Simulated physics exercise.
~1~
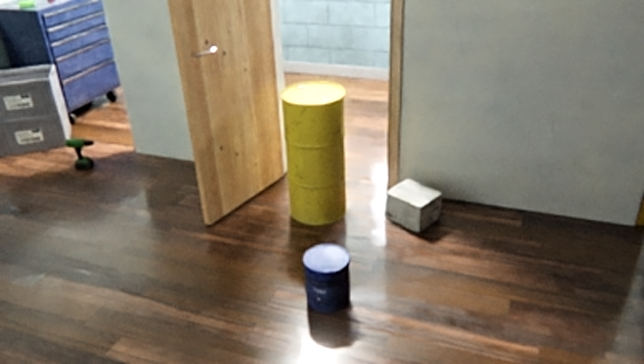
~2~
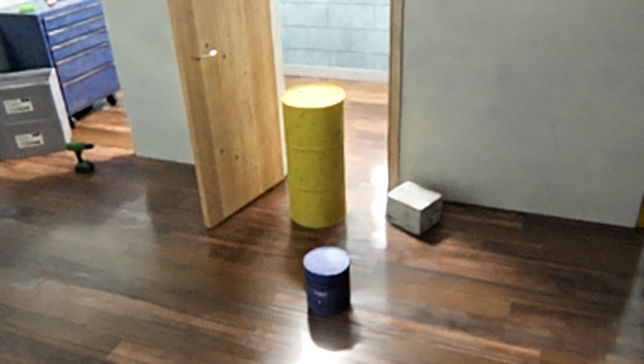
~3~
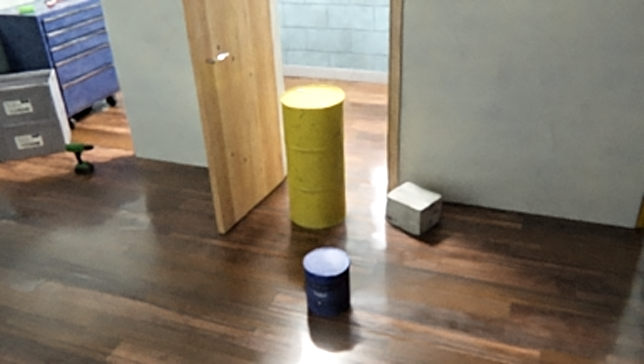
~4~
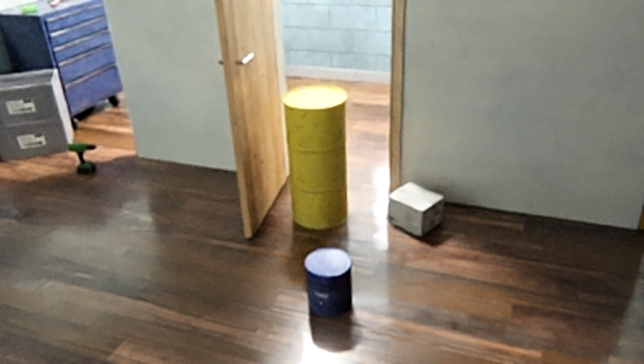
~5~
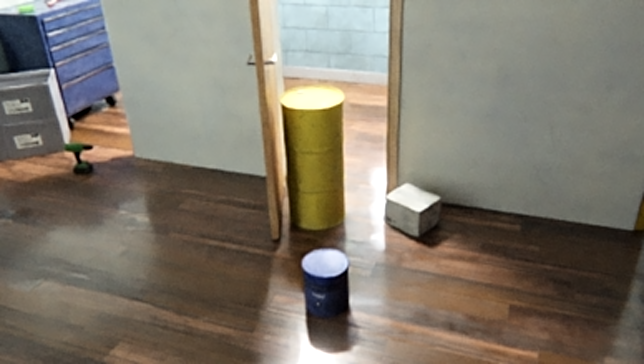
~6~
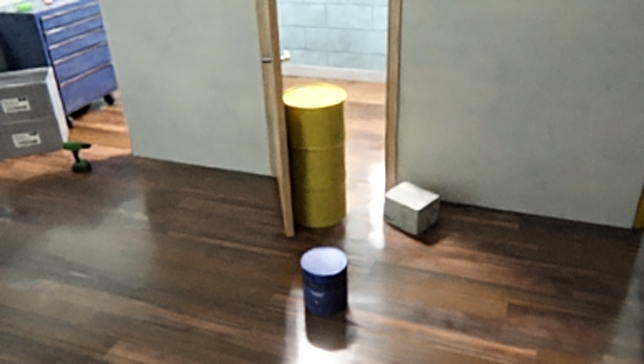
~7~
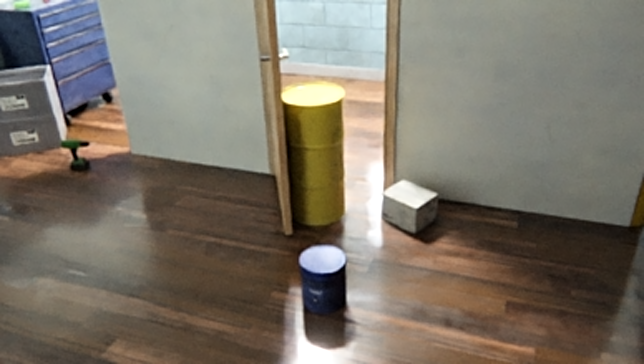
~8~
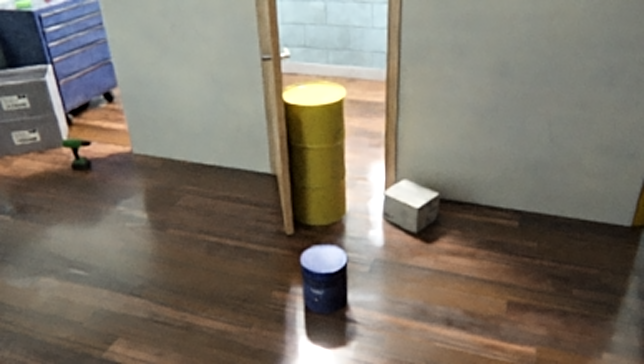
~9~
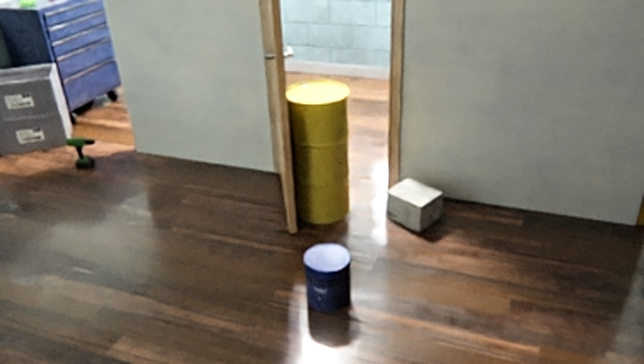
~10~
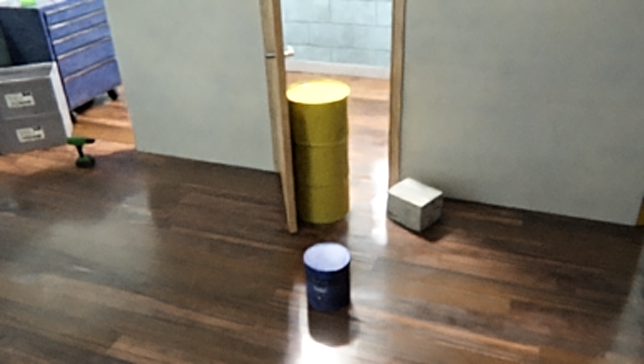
We see a wooden door standing wide open beside a yellow drum in a doorway, with a blue pail and a white parcel nearby. The door swings partway toward closing, then stops near the drum, still open, while the other objects stay put.
